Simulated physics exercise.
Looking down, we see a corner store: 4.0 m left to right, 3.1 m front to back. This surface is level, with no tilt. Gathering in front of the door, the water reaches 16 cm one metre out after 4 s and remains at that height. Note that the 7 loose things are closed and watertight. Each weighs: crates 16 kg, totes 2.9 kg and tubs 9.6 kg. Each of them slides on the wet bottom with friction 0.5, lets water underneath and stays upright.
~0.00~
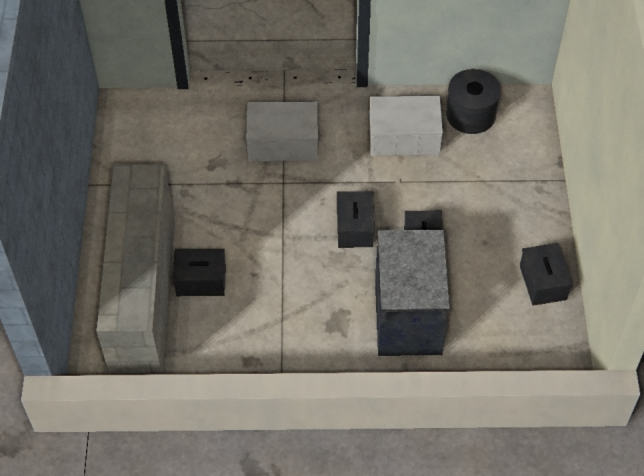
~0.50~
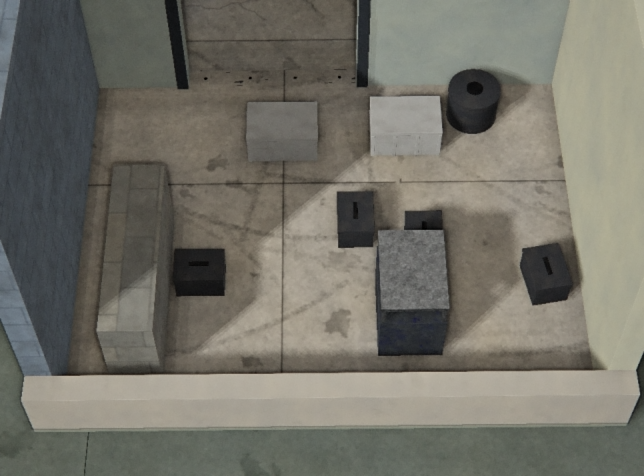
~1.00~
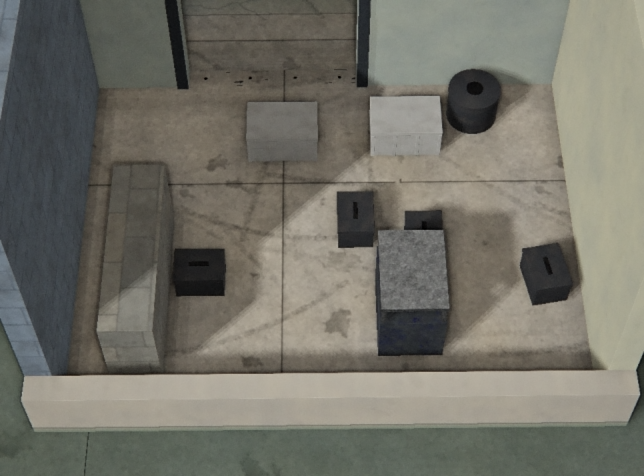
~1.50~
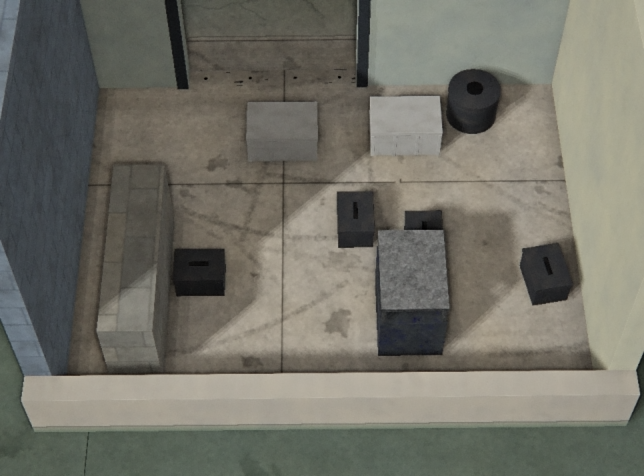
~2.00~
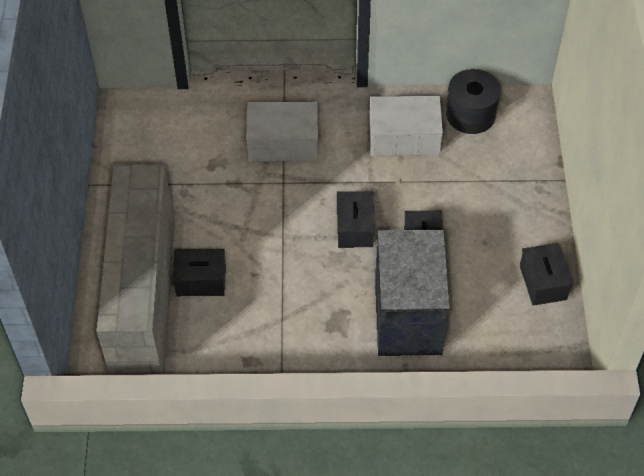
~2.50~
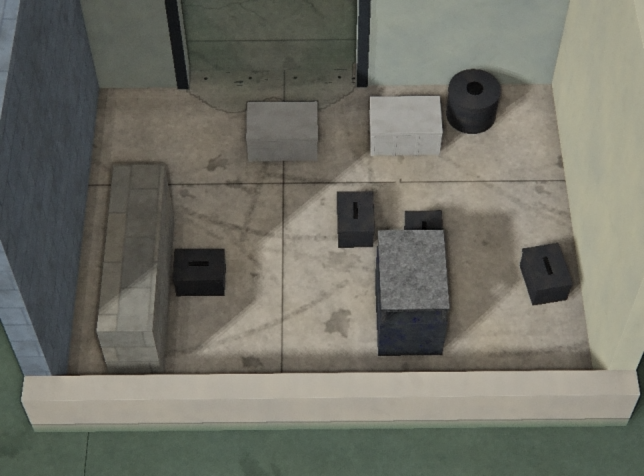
The footage shows a walled room with blocks, dark boxes and a dark cylinder standing still on a level floor, as greenish water first covers the ground outside, then gathers at the doorway and spreads slightly inside.
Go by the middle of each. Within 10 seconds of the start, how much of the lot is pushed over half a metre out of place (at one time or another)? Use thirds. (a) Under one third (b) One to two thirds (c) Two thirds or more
Answer: C.
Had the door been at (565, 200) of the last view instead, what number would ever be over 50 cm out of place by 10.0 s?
That would give 6.
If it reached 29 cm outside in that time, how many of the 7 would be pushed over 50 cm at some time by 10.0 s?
Count: 7.
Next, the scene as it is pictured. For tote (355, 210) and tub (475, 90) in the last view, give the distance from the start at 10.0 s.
The first is 150 cm from its start, the second 0 cm.
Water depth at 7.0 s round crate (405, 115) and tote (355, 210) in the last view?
About 3 and 7 cm.
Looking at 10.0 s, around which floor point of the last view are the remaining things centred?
The centre is close to (438, 259).
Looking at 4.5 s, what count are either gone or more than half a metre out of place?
0.
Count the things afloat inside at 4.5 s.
Total: 0.
After 3.5 s 0 of 7 are over 50 cm from their spots; 0 afloat.
After 4.5 s 0 of 7 are over 50 cm from their spots; 0 afloat.
After 7.0 s 4 of 7 are over 50 cm from their spots; 3 afloat.
After 10.0 s 5 of 7 are over 50 cm from their spots, and 5 have been at some point; 5 afloat.
